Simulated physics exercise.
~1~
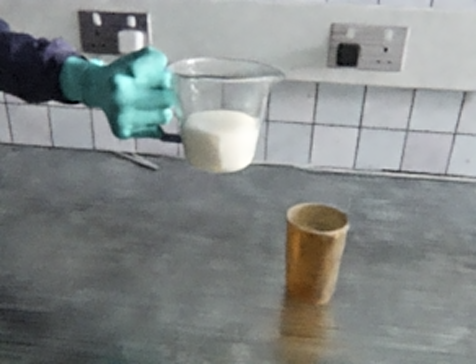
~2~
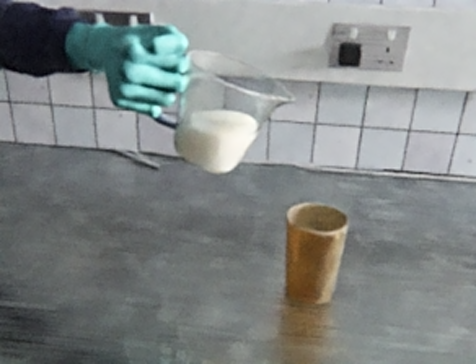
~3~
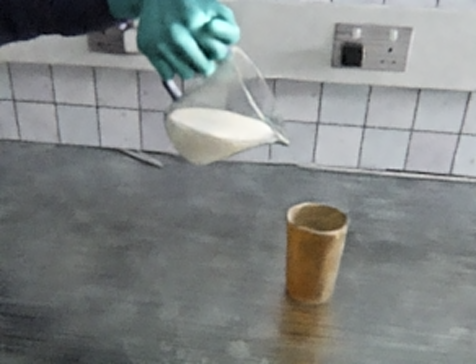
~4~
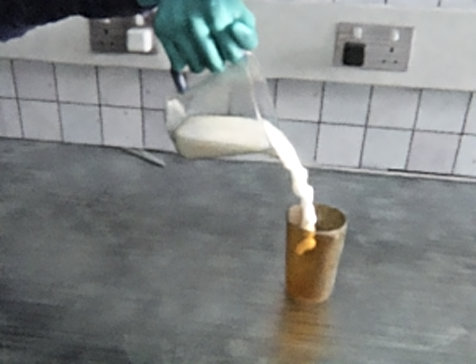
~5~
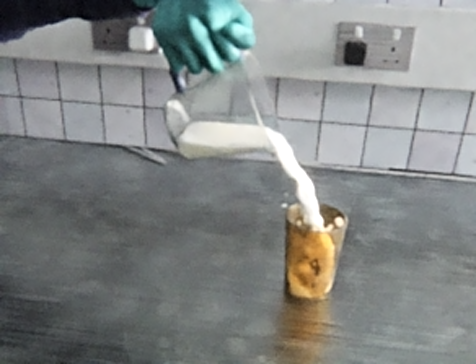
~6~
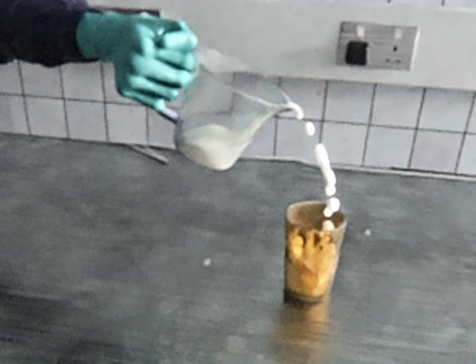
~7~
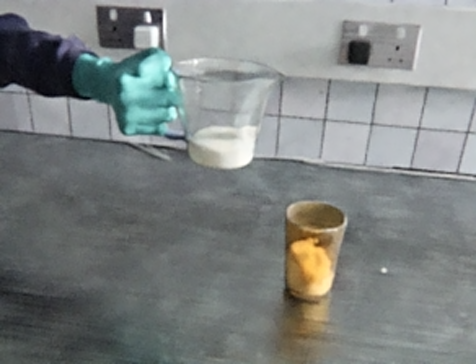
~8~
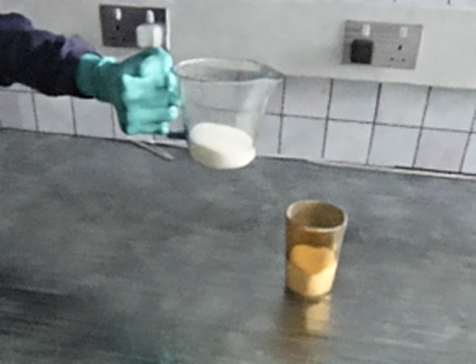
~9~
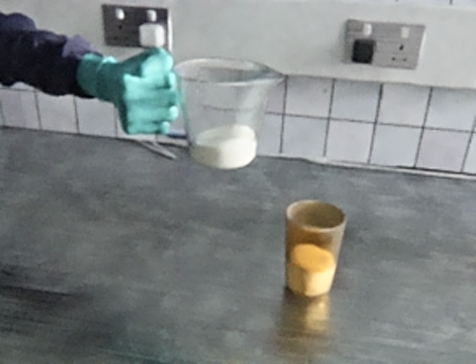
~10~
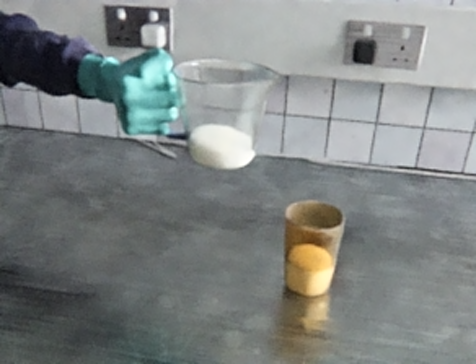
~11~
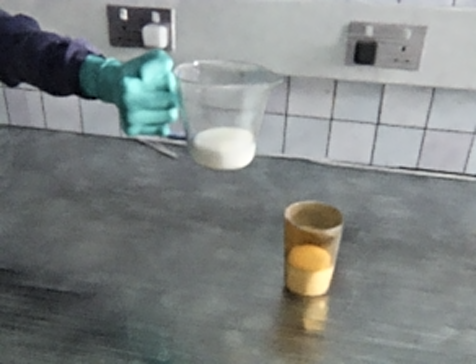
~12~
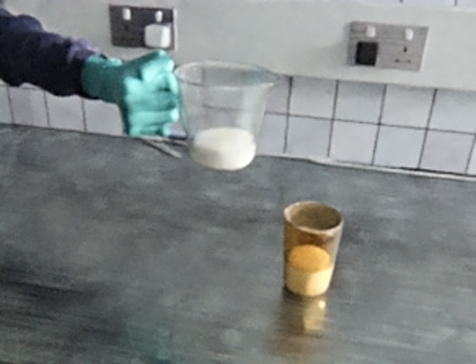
Gloved hand tilting a measuring jug, pouring some milk into a slim amber glass on a grey worktop, then levelling the jug.
